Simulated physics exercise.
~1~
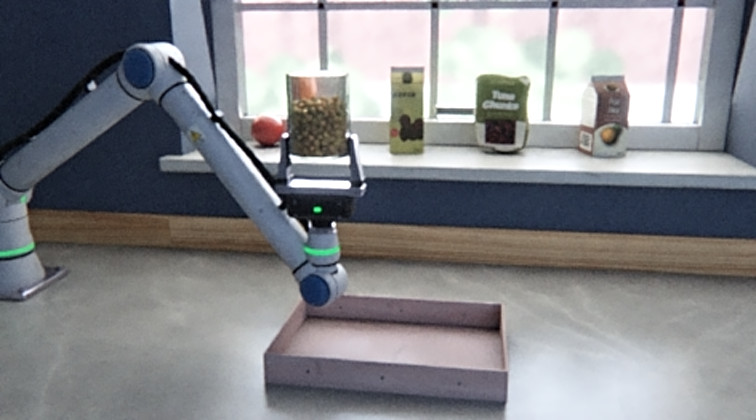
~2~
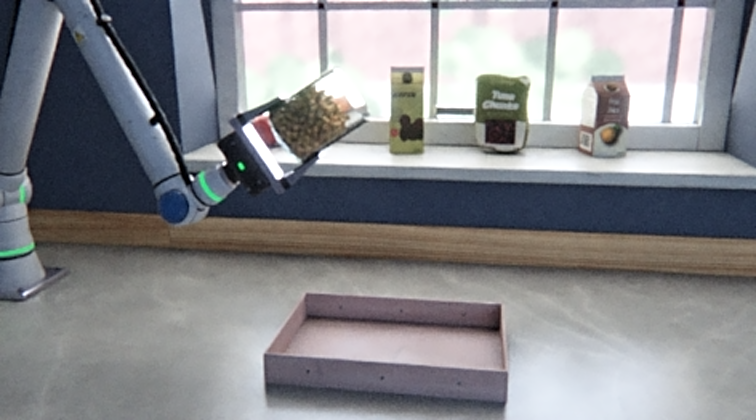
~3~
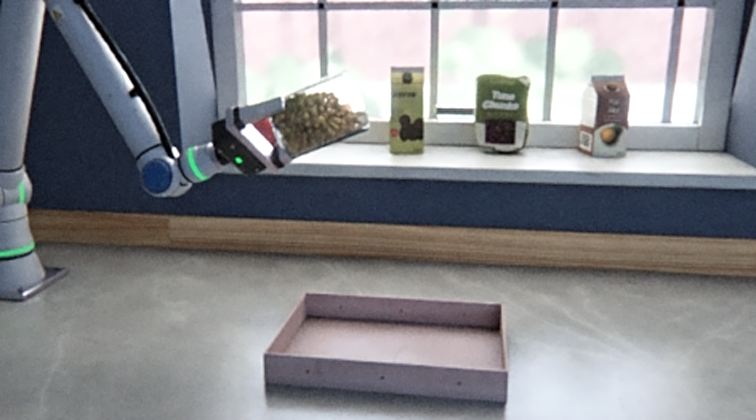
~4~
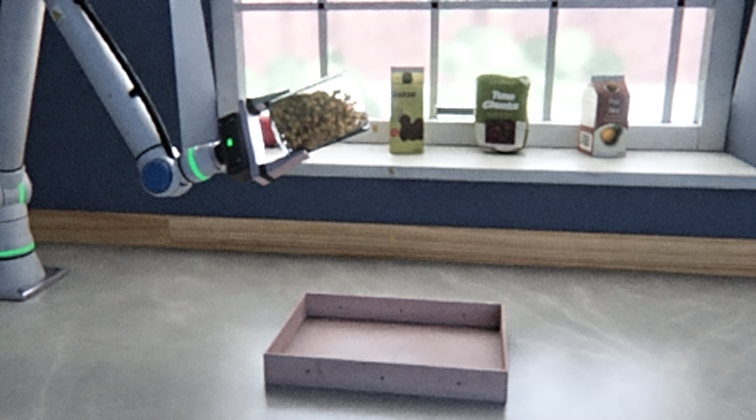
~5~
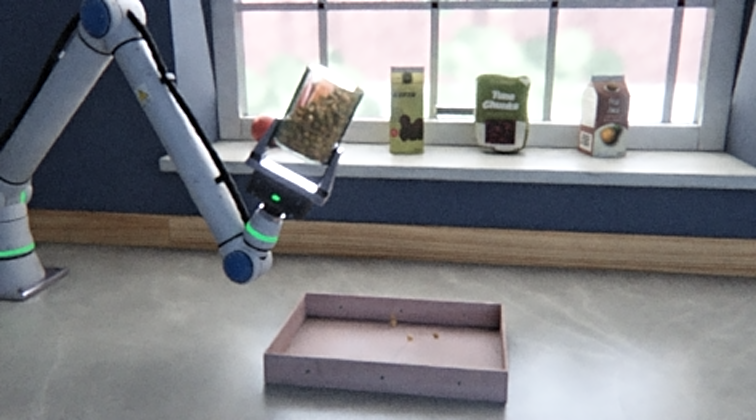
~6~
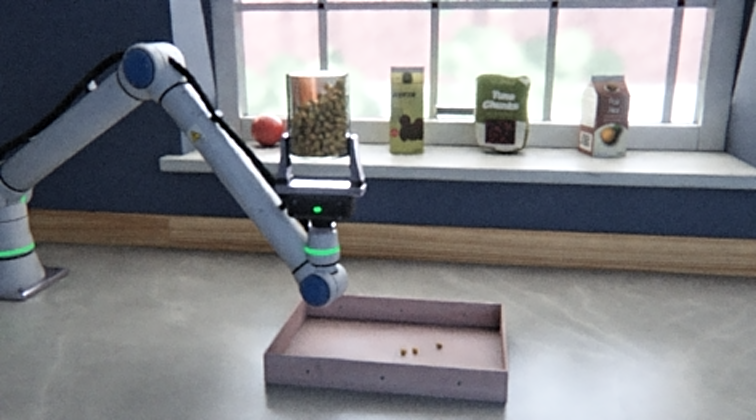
On a grey counter by a window, a robot arm swung a clear tumbler of dried chickpeas up and to the left, tipped it nearly sideways and turned it, then brought it back upright, leaving just a few chickpeas in the shallow pinkish tray.
